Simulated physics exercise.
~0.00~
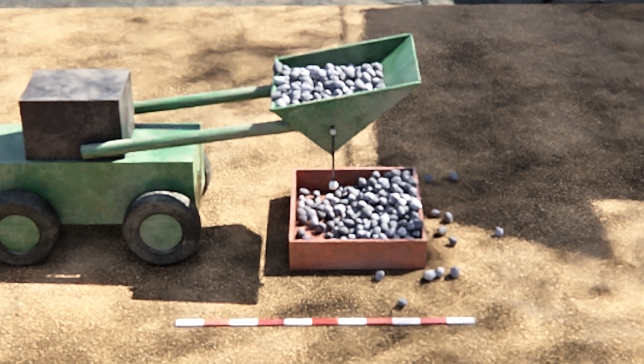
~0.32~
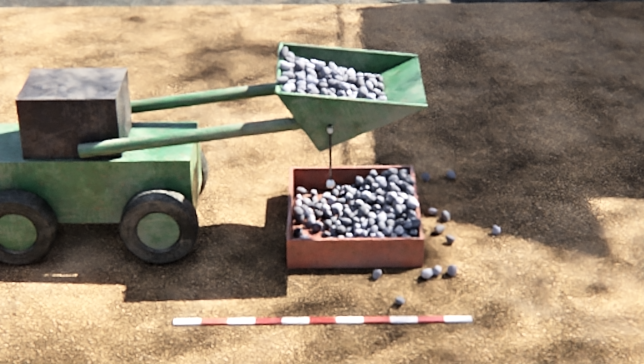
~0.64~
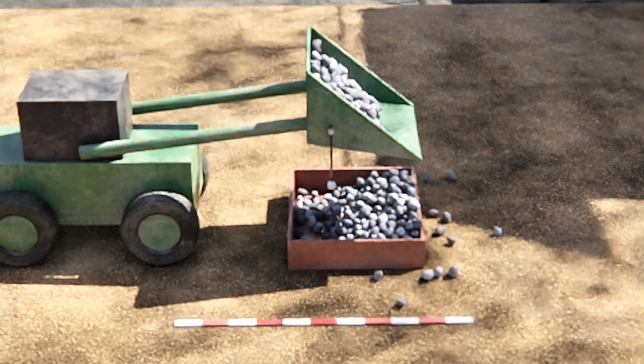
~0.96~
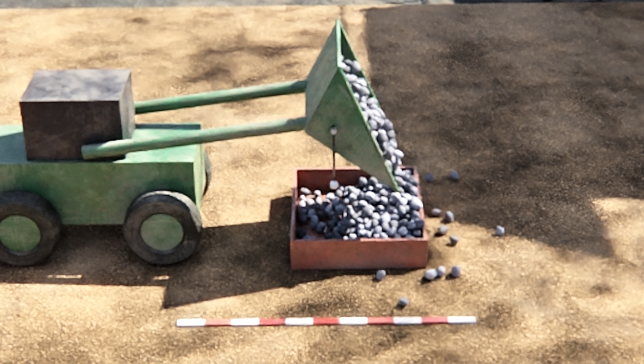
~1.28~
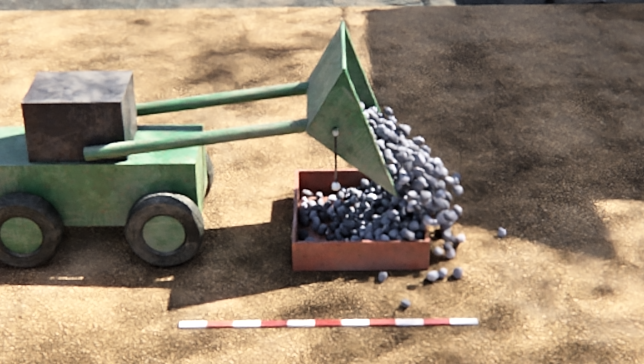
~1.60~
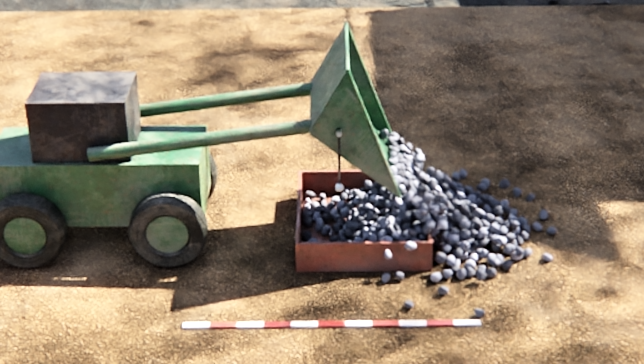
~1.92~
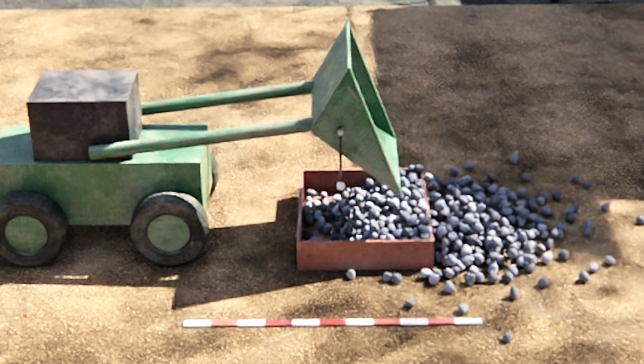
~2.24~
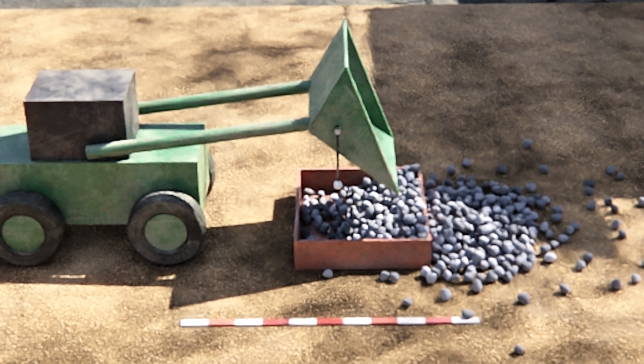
A green loader tipped its raised bucket of grey stones over a small reddish bin already full of them, but most slid past the right side and spread across the ground, leaving the bucket empty and still above a bin hardly fuller than before.
